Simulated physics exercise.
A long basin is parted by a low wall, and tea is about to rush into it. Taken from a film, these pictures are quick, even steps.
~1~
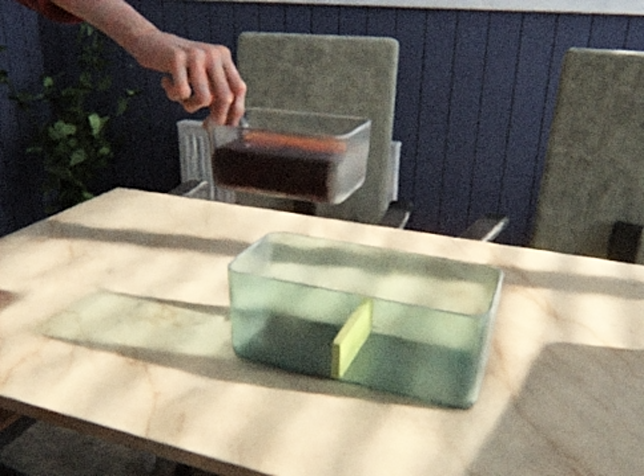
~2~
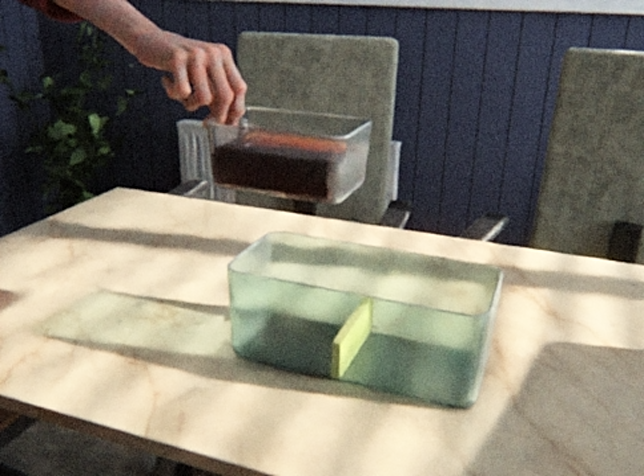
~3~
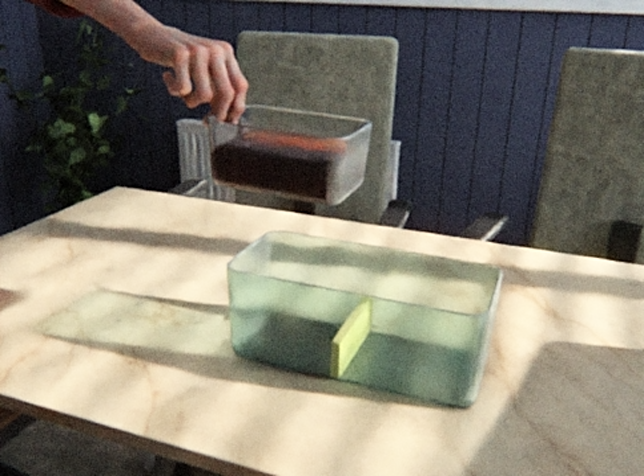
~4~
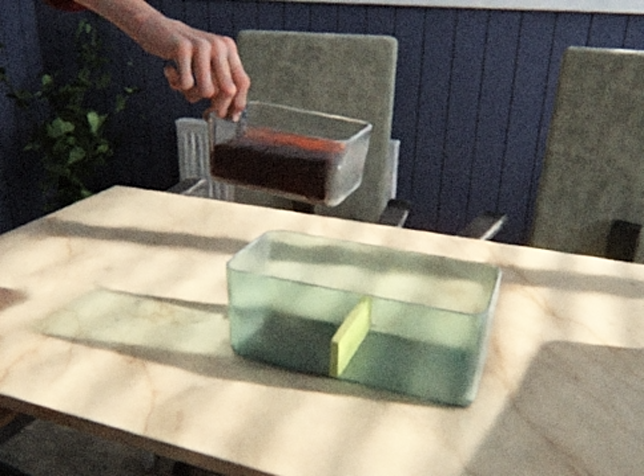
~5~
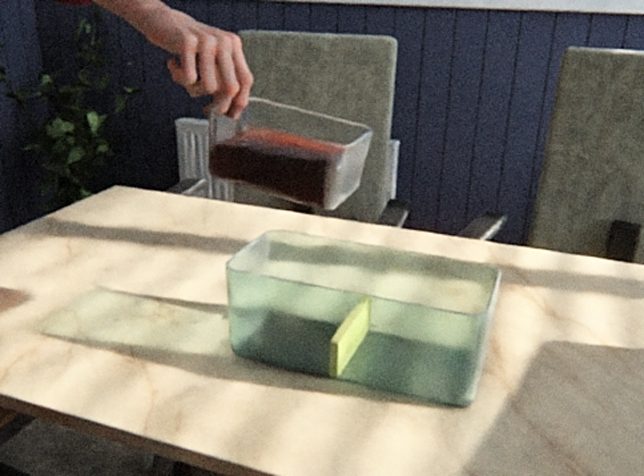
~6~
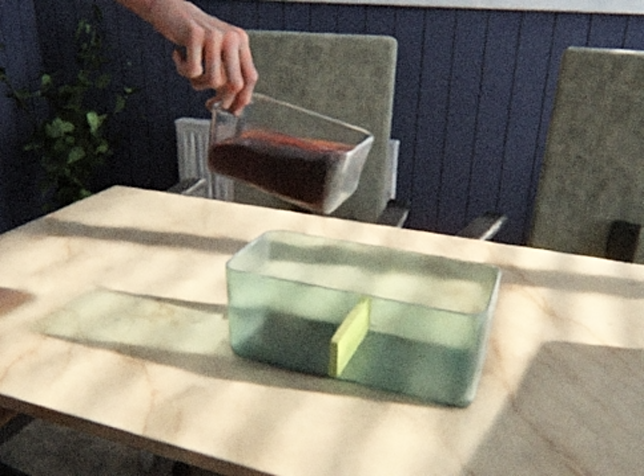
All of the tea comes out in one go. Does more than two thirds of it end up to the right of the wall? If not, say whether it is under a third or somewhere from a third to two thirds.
Beyond two thirds.
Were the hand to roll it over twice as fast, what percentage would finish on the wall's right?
About 70 in a hundred.
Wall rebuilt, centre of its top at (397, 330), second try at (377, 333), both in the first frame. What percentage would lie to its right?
It would come to roughly 45 per cent the first time and roughly 60 per cent the second.
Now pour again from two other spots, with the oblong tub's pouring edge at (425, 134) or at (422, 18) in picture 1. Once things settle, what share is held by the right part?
Estimate, in order: 90 and 75 per cent.
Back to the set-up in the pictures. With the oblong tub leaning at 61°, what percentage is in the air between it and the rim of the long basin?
30 %.
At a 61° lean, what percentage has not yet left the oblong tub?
I'd put it near 55 %.
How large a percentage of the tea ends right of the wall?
About 80 per cent.
A moment on, the oblong tub is tipped part way and 54 per cent is still to pour, 0 is left of the wall and 16 right of it.
Next, the oblong tub is tipped on its side and 13 per cent is still to pour, 5 is left of the wall and 75 right of it.
Then the oblong tub is tipped right over and 1 per cent is still to pour, 16 is left of the wall and 81 right of it.
Later the oblong tub is tipped right over and 0 per cent is still to pour, 18 is left of the wall and 81 right of it.
At rest 18 per cent lies left of the wall, 81 right of it and 1 outside.
